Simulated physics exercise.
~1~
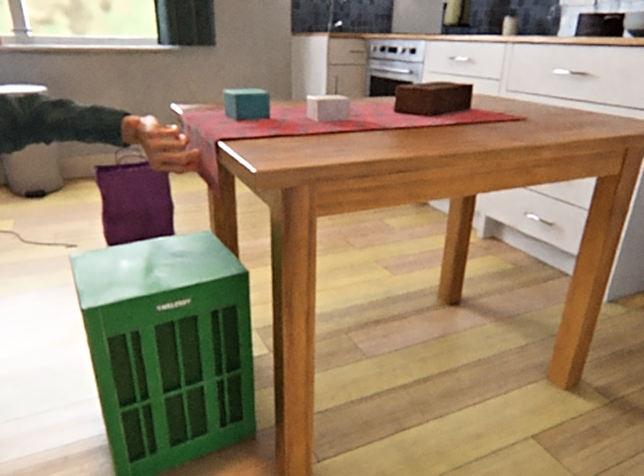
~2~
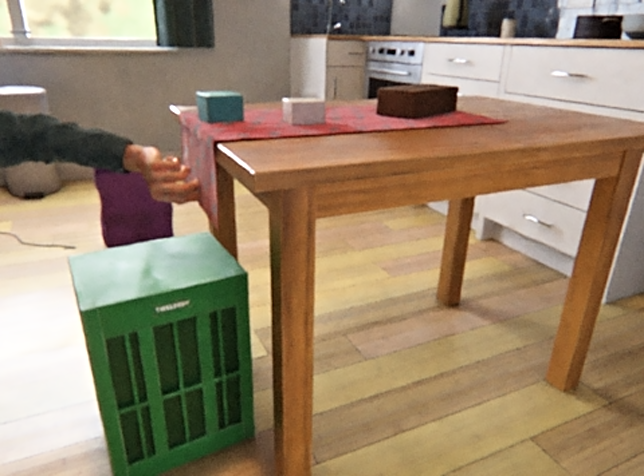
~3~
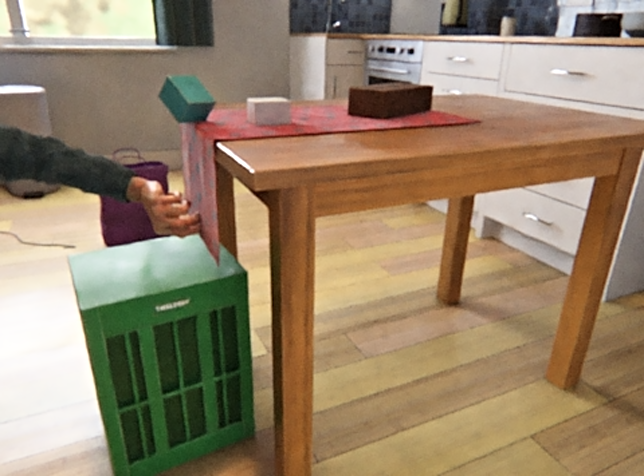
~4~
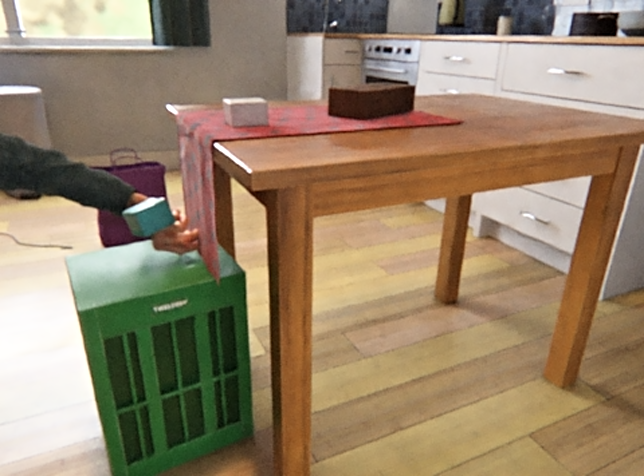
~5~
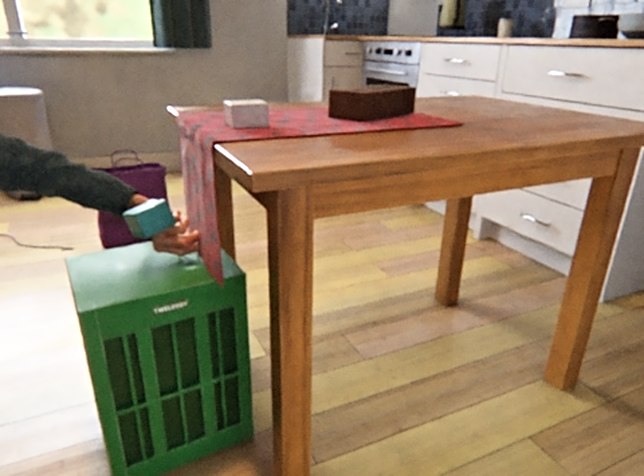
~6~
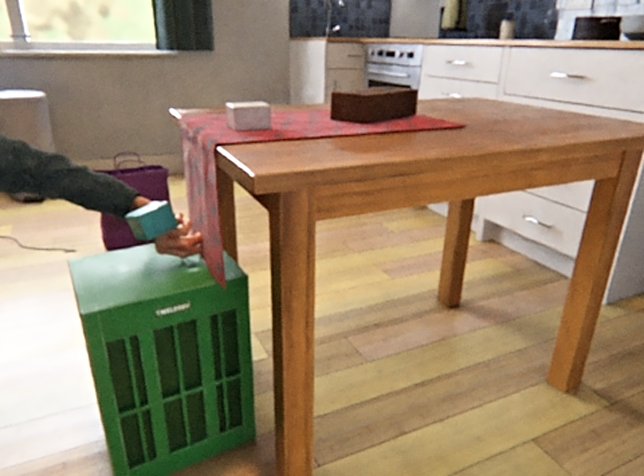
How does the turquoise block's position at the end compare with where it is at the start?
At the start the turquoise block sits on the red tablecloth on top of the table. At the end it is off the table, lower and to the left, at the hand just above the green crate.
